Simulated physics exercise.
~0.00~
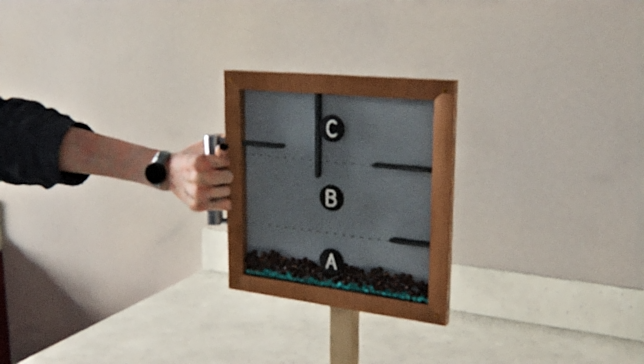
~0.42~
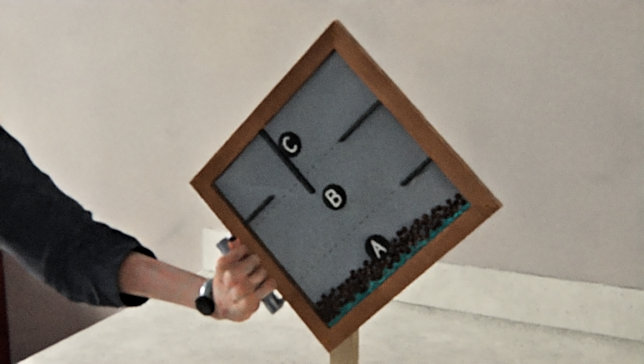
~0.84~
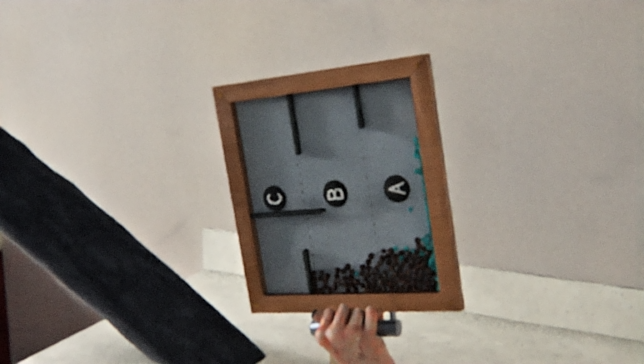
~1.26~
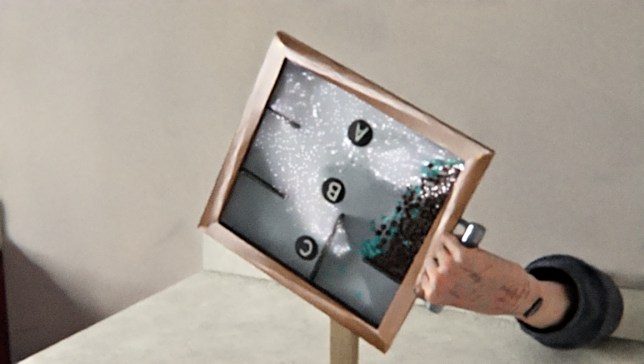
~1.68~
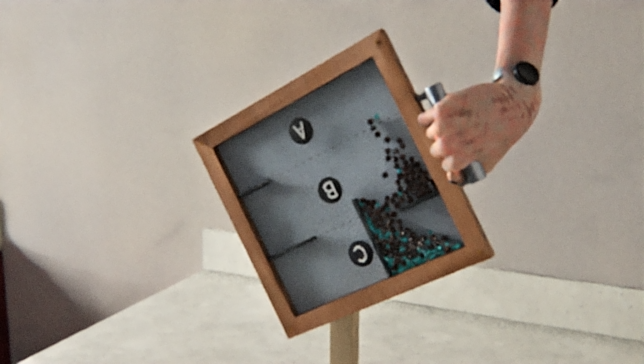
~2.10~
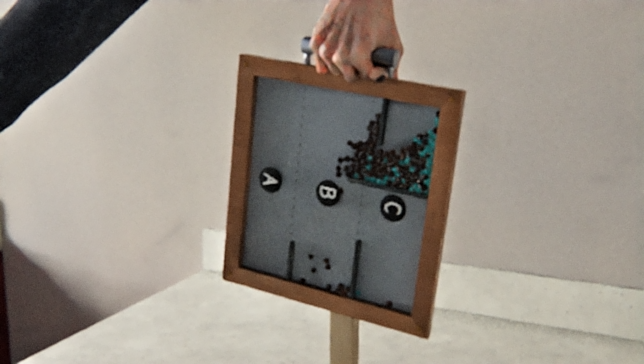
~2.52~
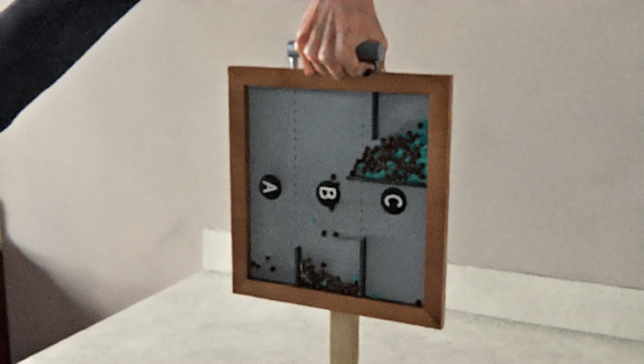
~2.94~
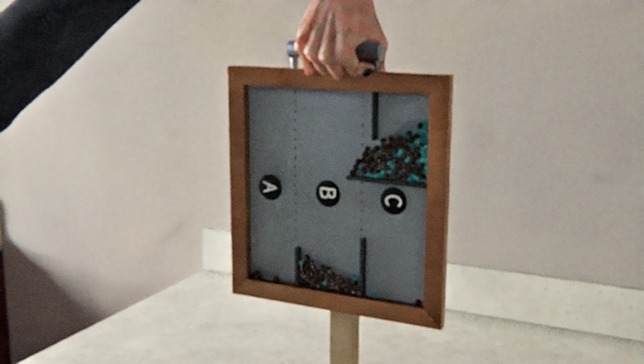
In a framed shadow box marked with lettered strips, a hand turned the case anticlockwise three quarters of the way round, tumbling dark and turquoise pills from A until most rested on a ledge in C, with some in B and a few in A.
